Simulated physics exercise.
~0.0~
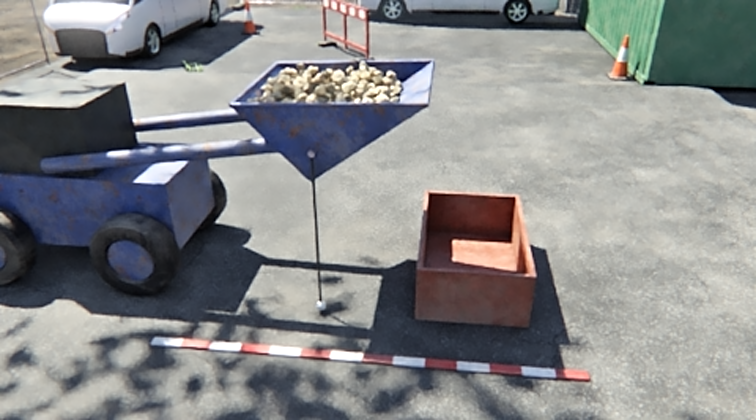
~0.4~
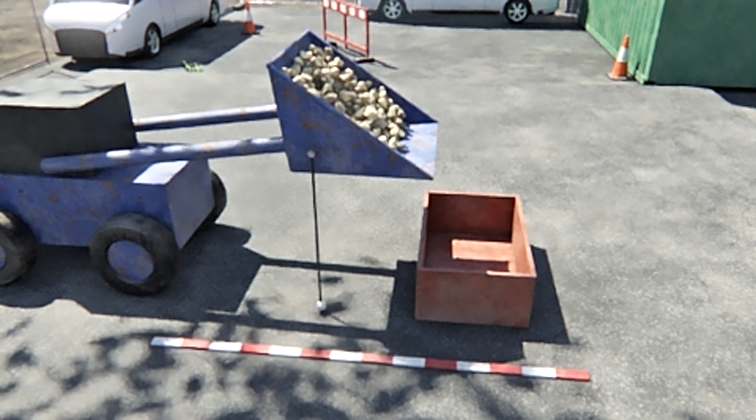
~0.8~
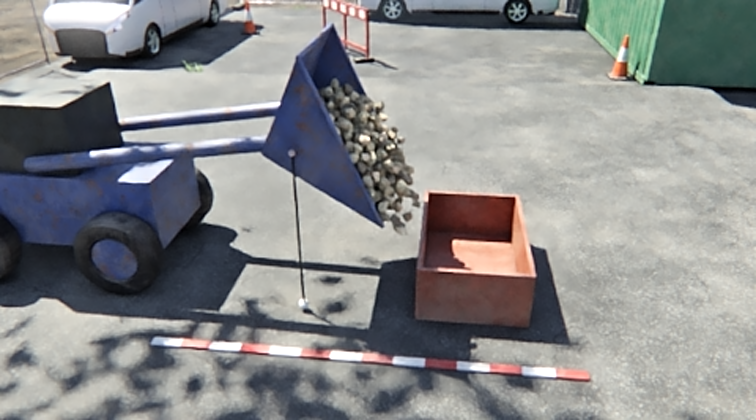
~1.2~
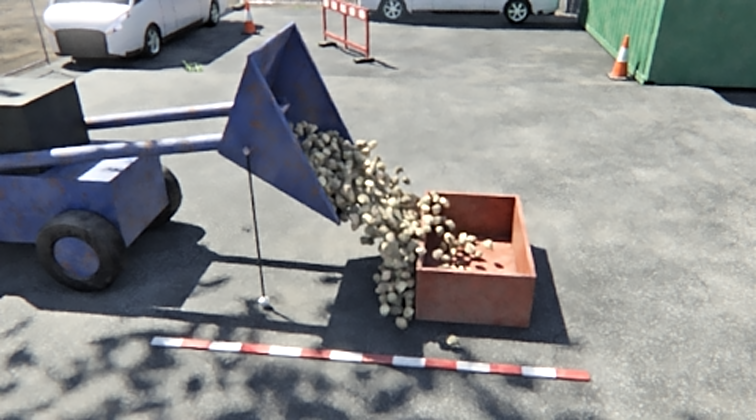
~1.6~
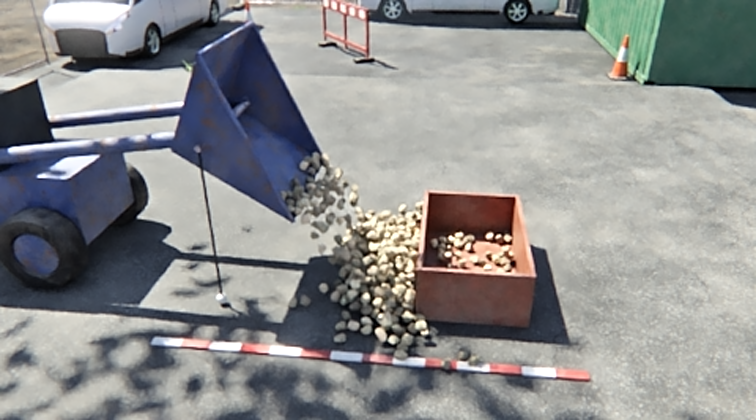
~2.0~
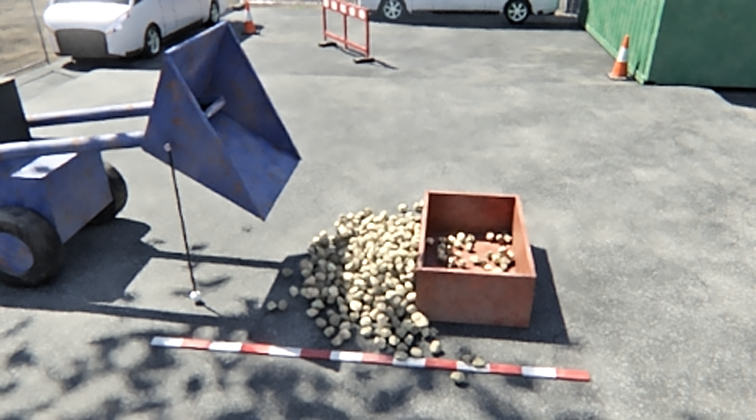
A blue loader tipped its raised bucket of pale stones toward a rusty red bin while backing away to the left, and the stones spilled out, mostly piling on the ground beside the bin, with only a few ending up inside.
